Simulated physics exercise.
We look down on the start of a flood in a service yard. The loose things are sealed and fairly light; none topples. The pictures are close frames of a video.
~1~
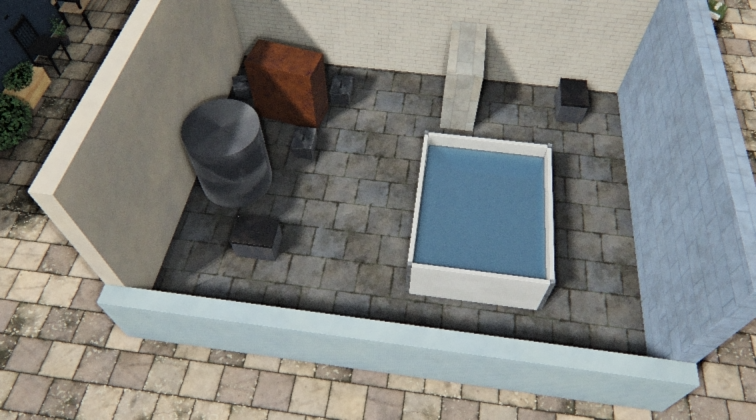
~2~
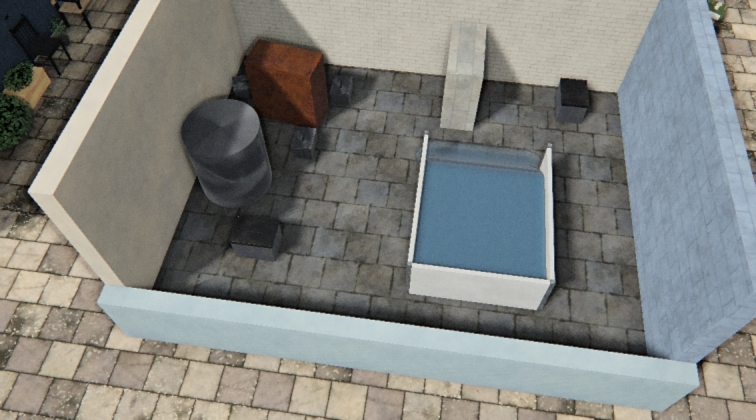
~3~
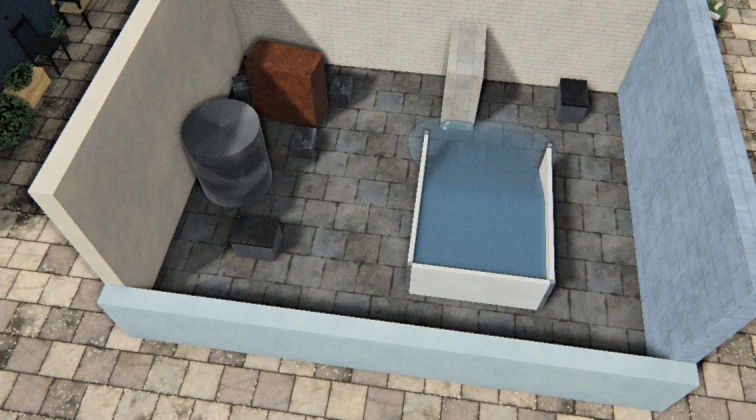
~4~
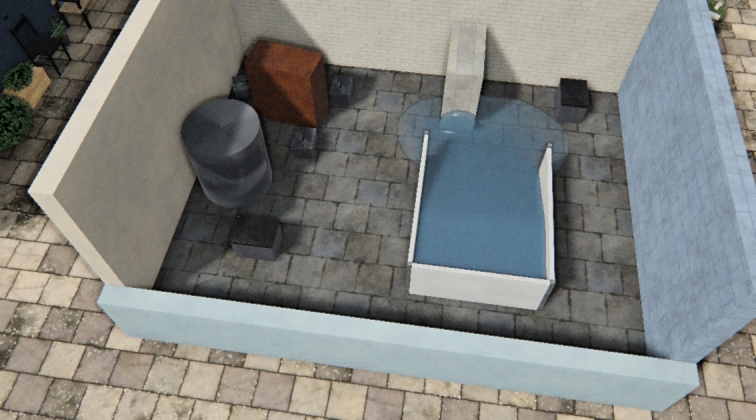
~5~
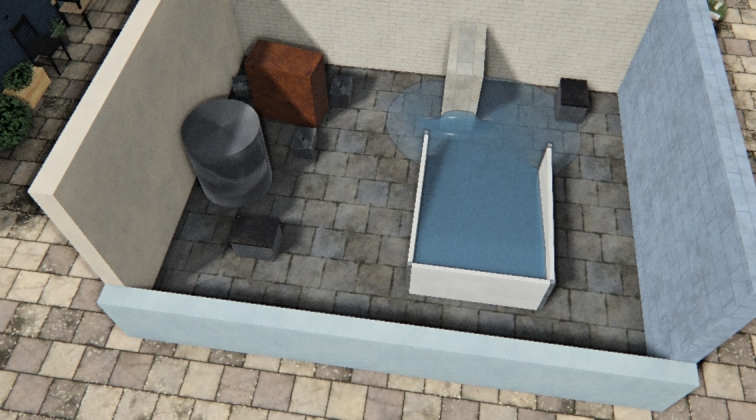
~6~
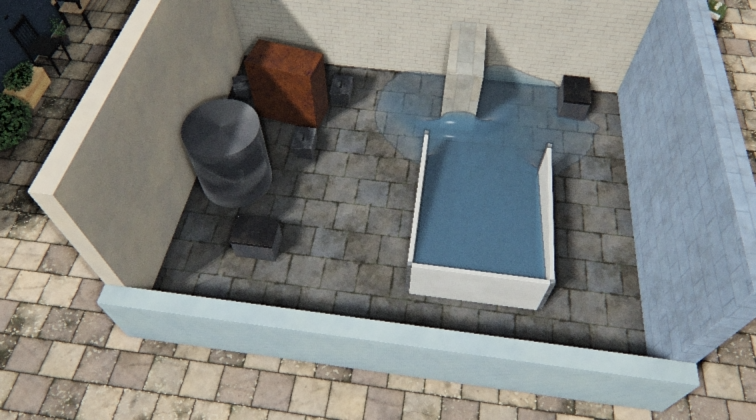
To begin with, blue water sits inside a white-walled tank in a walled, paved yard, with dark boxes, a grey cylinder and a rusty block around it. The tank's far wall disappears, and water pours out around the foot of a pale ramp, then spreads thinly across the paving to the back wall.
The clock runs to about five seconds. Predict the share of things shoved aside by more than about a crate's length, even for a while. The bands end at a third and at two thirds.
That comes to two thirds or more.
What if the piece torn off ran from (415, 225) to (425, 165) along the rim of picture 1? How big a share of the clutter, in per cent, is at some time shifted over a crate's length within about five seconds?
About 80 per cent.
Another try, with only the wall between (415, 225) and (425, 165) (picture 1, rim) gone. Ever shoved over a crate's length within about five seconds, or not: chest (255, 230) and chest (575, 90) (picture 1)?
As listed: Swept aside, short of that.
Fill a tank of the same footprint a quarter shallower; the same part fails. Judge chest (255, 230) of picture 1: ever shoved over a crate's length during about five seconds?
Answer: Not that far.
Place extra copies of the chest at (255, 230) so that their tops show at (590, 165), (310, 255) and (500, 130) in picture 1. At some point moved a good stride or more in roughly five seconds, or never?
One after the other: Yes, not that far, swept aside.
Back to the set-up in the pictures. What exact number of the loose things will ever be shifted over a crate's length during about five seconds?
I count 4.
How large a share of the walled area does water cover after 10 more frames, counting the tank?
Roughly 50 per cent.
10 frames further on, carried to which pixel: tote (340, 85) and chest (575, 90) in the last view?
Roughly at (255, 66) and (611, 141).
A moment on, 0 of 5 are well off their spots; 0 afloat.
Next, 2 of 5 are well off their spots; 2 afloat.
Later, 3 of 5 are well off their spots; 4 afloat.
In the end, 4 of 5 are well off their spots, and 4 have been at some point; 4 afloat.
